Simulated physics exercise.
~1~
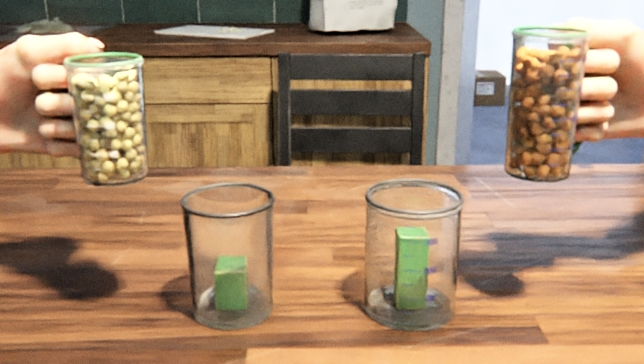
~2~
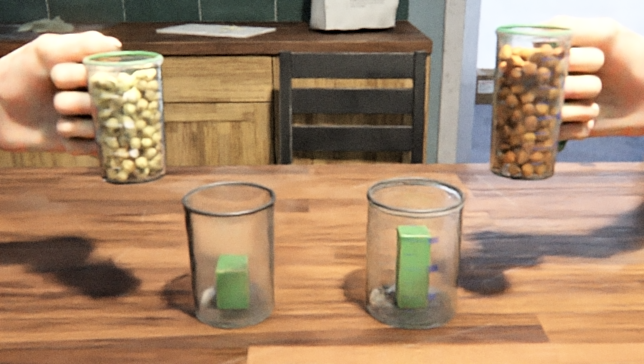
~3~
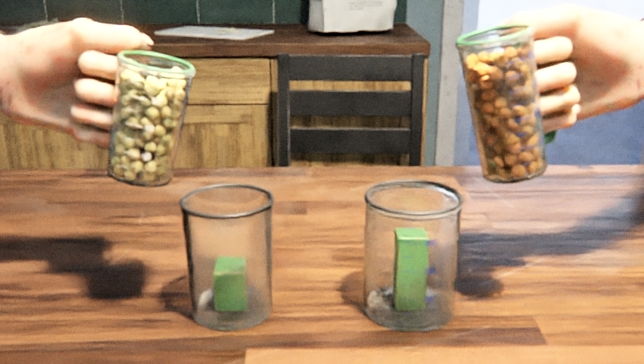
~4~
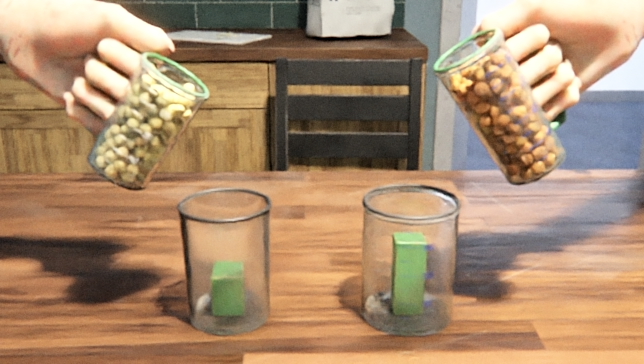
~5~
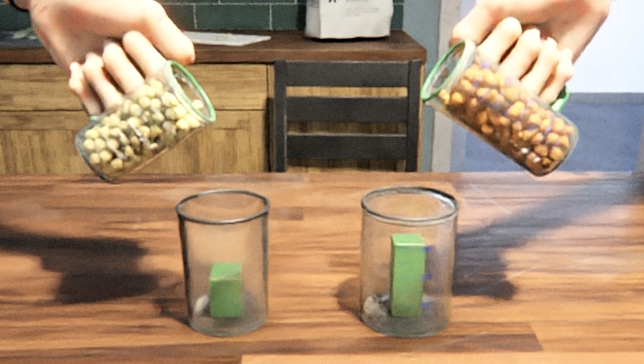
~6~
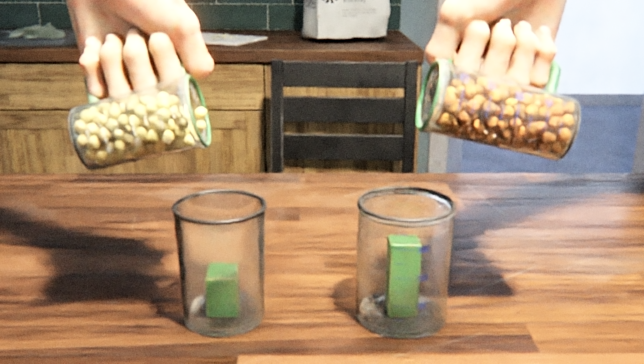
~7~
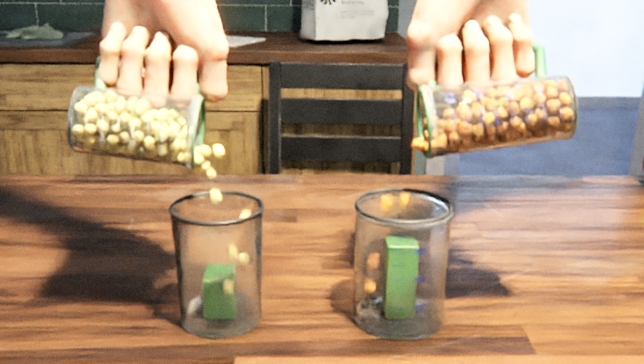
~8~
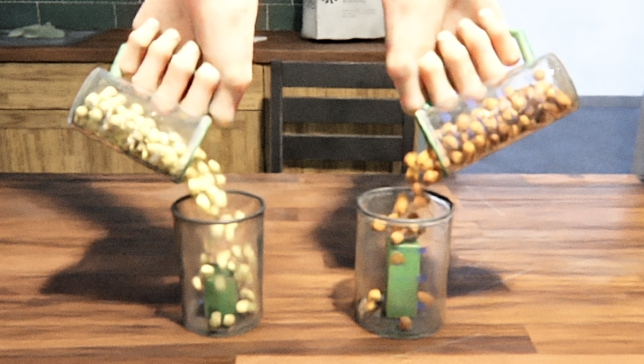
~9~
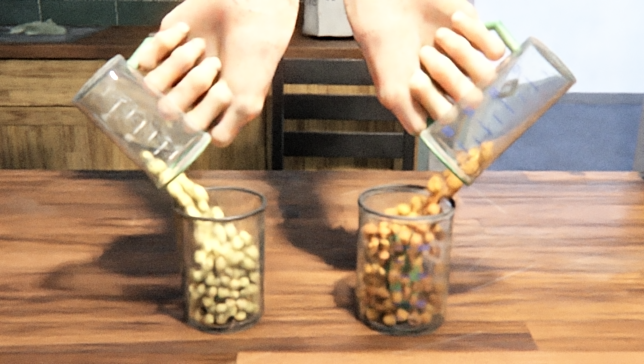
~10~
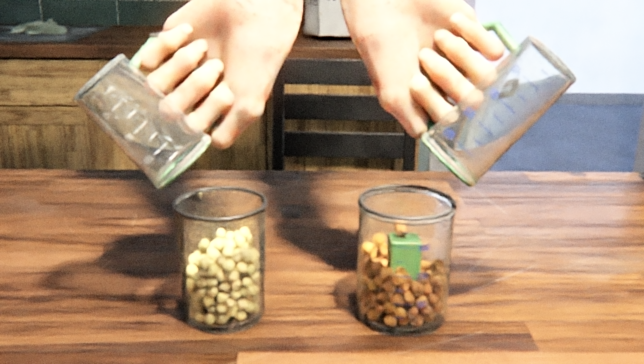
Two hands hold green-rimmed glass cups, pale yellowish beads in the left and orange-brown ones in the right, above two clear containers on a wooden table. A short green block stands in the left container and a taller one in the right. The cups move inward and tilt until they lie on their sides, and a few beads start dropping. Tipping further, the hands pour both streams until the cups are empty. At the end, pale beads cover the left block completely, while the top of the right block still shows above the brown ones.
